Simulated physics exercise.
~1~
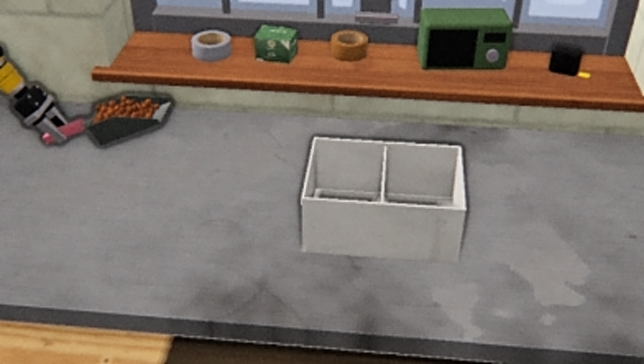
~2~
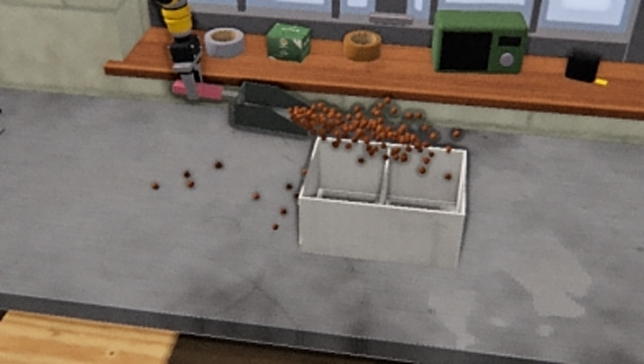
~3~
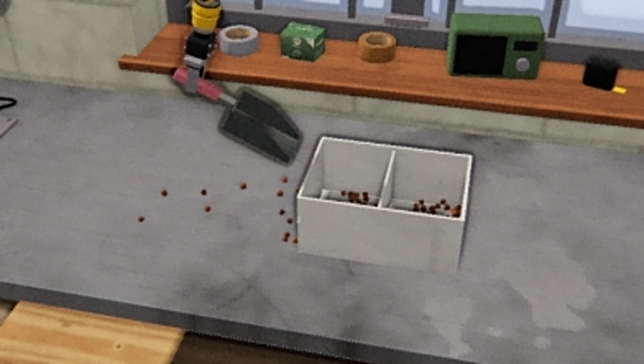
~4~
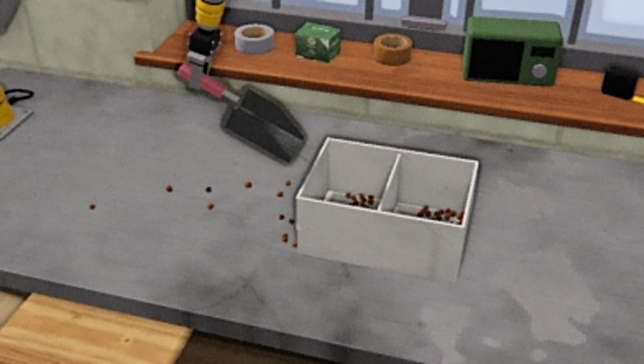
A robotic gripper tips a dark scoop of reddish-brown hazelnuts over a pale two-part bin on a worn grey worktop, seen from above at an angle. Behind it, a wooden sill below a window holds tape rolls, a green box and a green microwave. The scoop starts at the left, swings right towards the bin, and the nuts spill forward in a loose stream, some dropping short. It then tilts down steeply, emptied. Small piles settle in both compartments, while stray nuts lie scattered on the worktop to the left and the scoop hangs still.
